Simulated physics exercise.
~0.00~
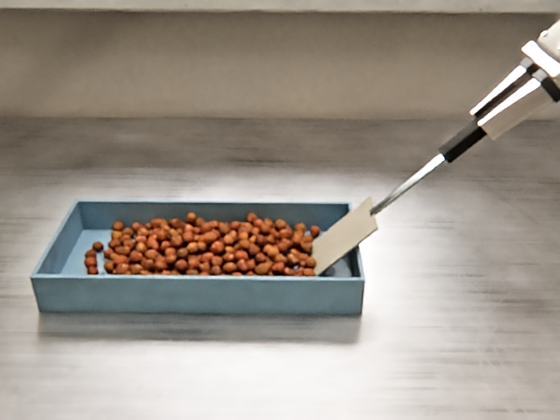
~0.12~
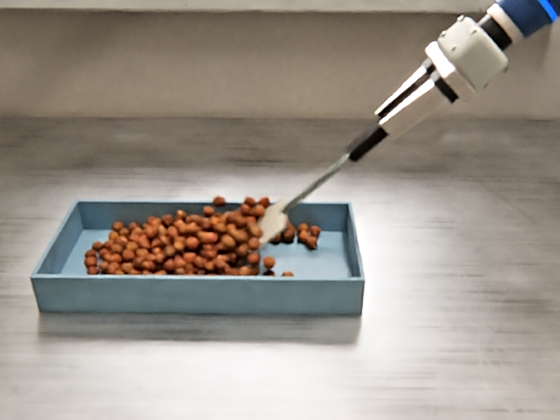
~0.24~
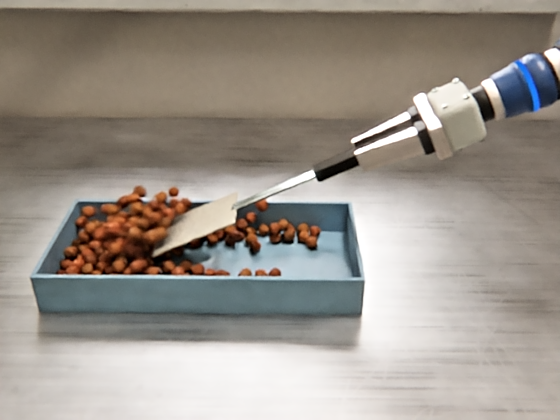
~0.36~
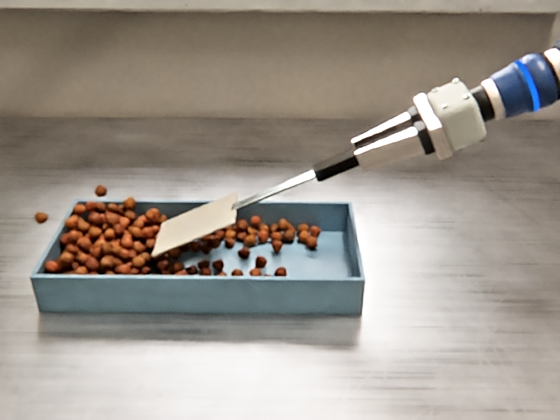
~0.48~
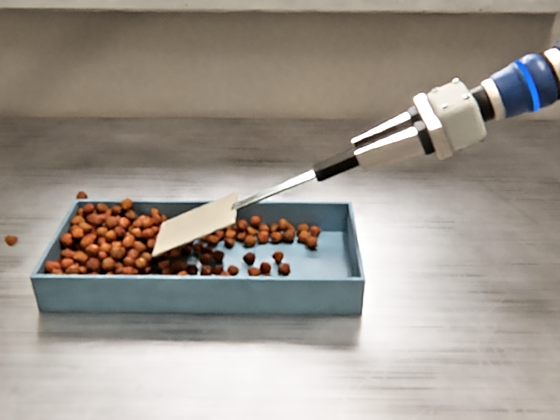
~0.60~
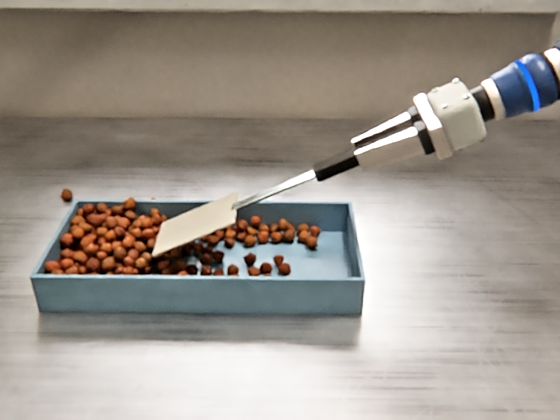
At first, a robot arm holds a spatula at the right end of a shallow blue trough filled with a low heap of hazelnuts. The blade sweeps left through the trough, pushing the nuts into a steeper mound and leaving a few behind it. It tilts flatter as it reaches the left part, and the nuts surge up against that end. The blade then stops, while a couple of nuts hop over the edge and one rolls away across the table to the left. Finally, the spatula rests still, with most nuts piled at the left and some scattered behind the blade.
